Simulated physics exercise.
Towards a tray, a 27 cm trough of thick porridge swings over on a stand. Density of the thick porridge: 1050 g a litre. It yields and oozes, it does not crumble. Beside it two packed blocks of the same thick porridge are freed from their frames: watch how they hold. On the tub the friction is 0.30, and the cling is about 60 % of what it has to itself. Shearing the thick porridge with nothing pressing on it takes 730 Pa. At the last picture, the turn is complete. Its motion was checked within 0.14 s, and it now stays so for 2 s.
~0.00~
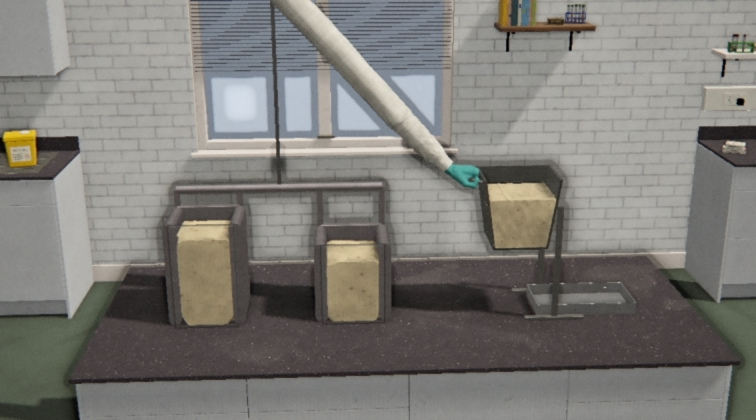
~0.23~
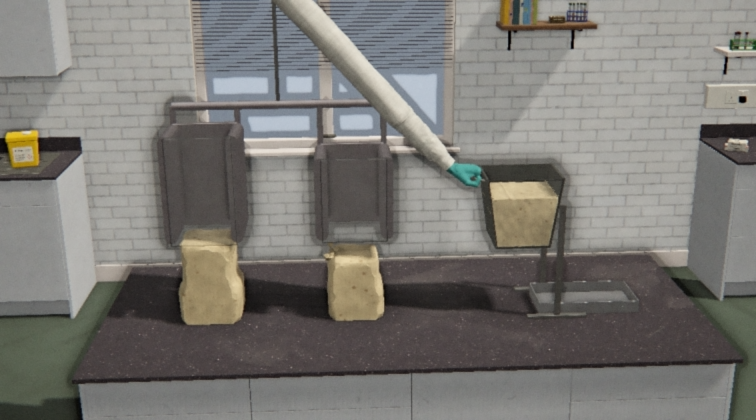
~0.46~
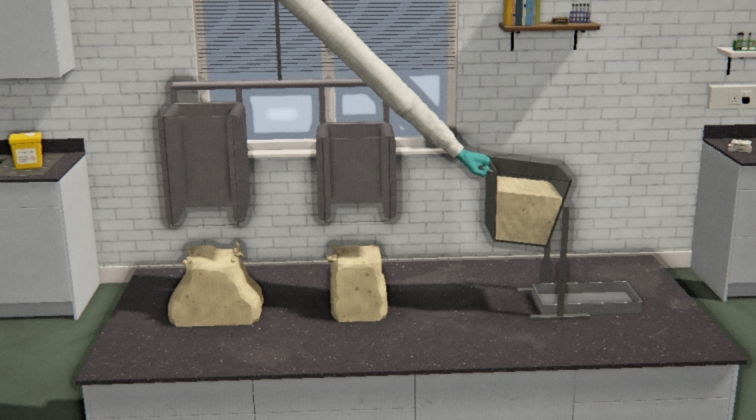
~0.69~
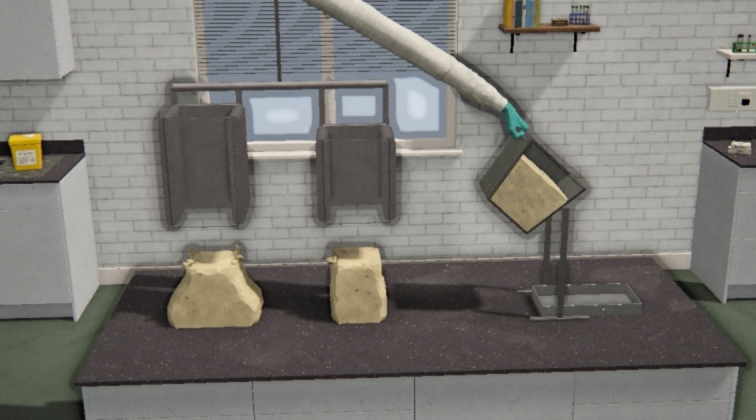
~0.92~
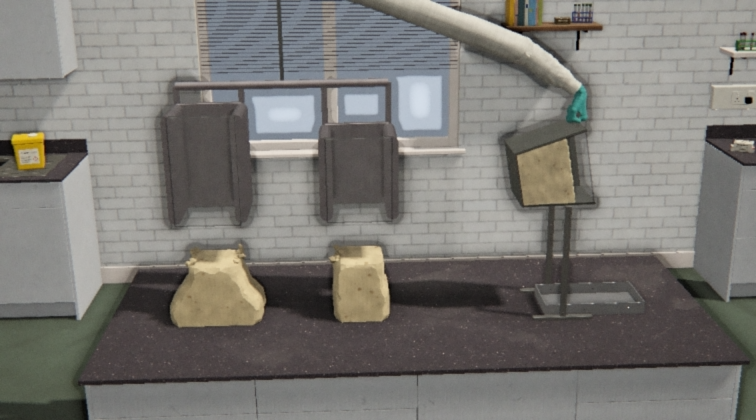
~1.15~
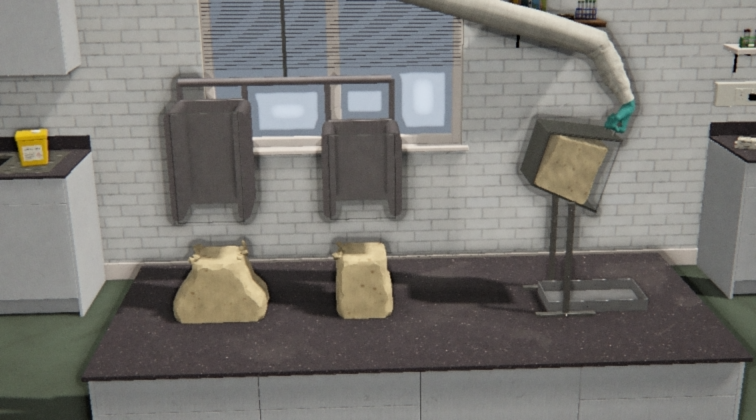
Two dark casings rose off pale blocks of thick porridge, the left one slumping wider while the right barely sagged, then a green-gloved hand swung a filled trough over to the right on its stand.
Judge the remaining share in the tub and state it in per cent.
The remaining share is close to 0 %.
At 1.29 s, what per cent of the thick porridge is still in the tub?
Roughly 90 per cent.
After 1.29 s, the tub is at 106 degrees and holds 89 %.
After 1.46 s, the tub is at 106 degrees and holds 35 %.
After 1.63 s, the tub is at 106 degrees and holds 0 %.
After 1.80 s, the tub is at 106 degrees and holds 0 %.
After 3.15 s, the tub is at 106 degrees and holds 0 %.
